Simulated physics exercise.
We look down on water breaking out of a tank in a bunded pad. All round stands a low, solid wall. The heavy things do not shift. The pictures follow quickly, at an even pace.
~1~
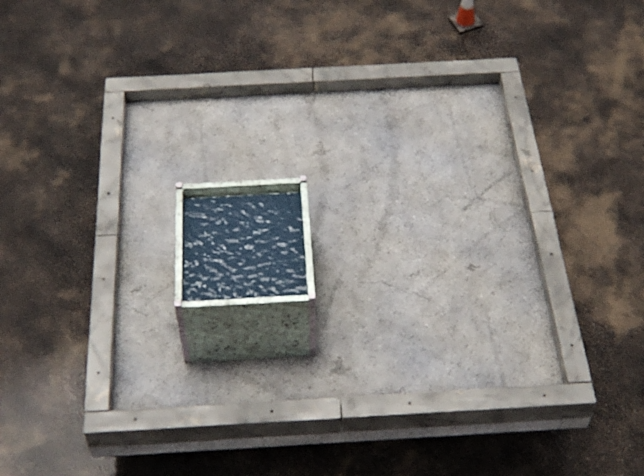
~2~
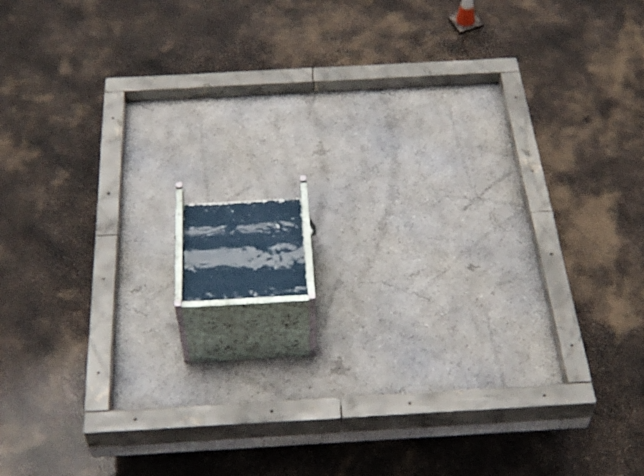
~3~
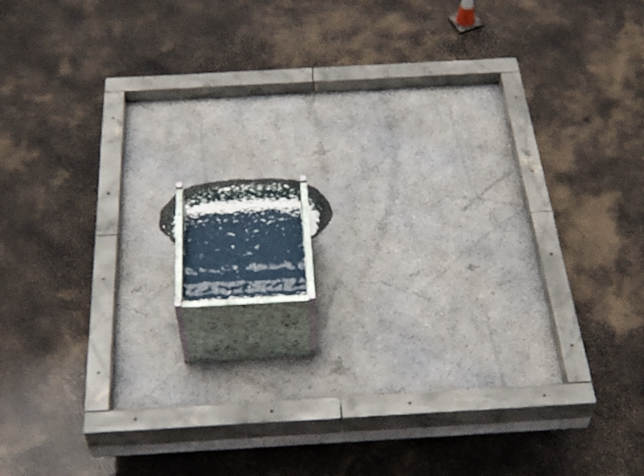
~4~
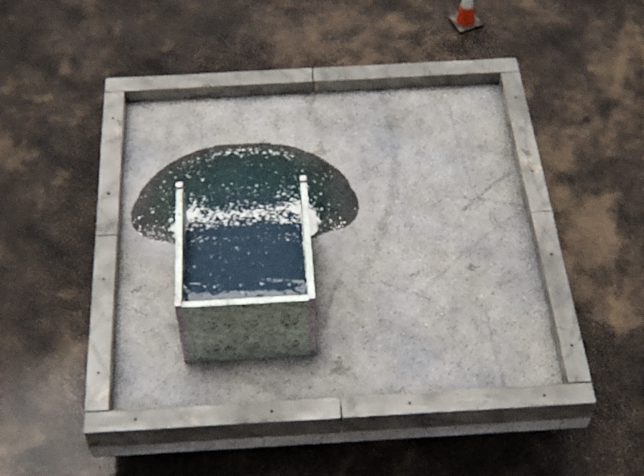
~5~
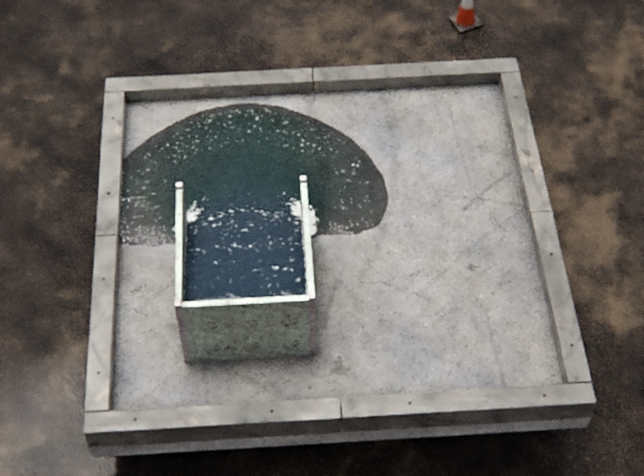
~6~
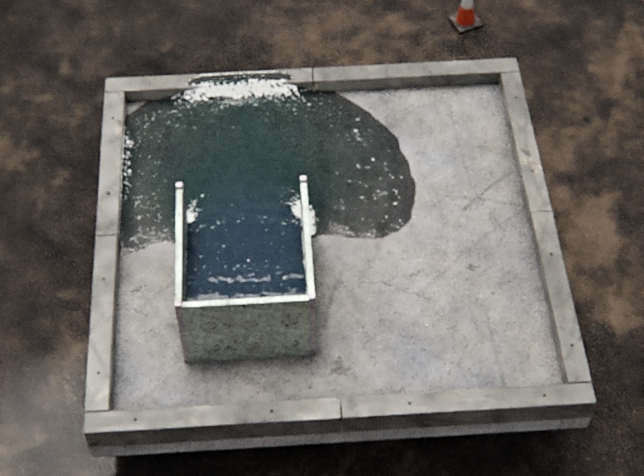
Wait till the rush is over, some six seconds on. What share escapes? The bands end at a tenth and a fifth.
It loses over a fifth.
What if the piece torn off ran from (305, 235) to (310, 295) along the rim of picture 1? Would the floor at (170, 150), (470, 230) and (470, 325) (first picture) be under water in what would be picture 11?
In that order: Not flooded, flooded, wet.
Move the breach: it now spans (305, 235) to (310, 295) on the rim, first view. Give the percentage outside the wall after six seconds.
Near 18 in a hundred.
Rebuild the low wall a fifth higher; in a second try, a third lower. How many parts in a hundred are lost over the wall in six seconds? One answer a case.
Near 16 and 46 in a hundred.
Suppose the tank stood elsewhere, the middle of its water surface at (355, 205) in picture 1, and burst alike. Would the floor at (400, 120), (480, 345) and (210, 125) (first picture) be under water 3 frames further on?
One after the other: Awash, not flooded, under water.
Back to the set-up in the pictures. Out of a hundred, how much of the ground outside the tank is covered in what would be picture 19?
Near 45 in a hundred.
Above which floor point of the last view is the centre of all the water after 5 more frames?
Roughly at (251, 202).
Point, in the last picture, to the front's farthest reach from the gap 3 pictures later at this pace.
Close to (438, 90).
A moment on, water covers 40 % of the floor; the low wall has let 2 % over.
Next, water covers 40 % of the floor; the low wall has let 5 % over.
Then, water covers 45 % of the floor; the low wall has let 22 % over.
Later, water covers 70 % of the floor; the low wall has let 25 % over.
In the end, water covers 80 % of the floor; the low wall has let 25 % over.
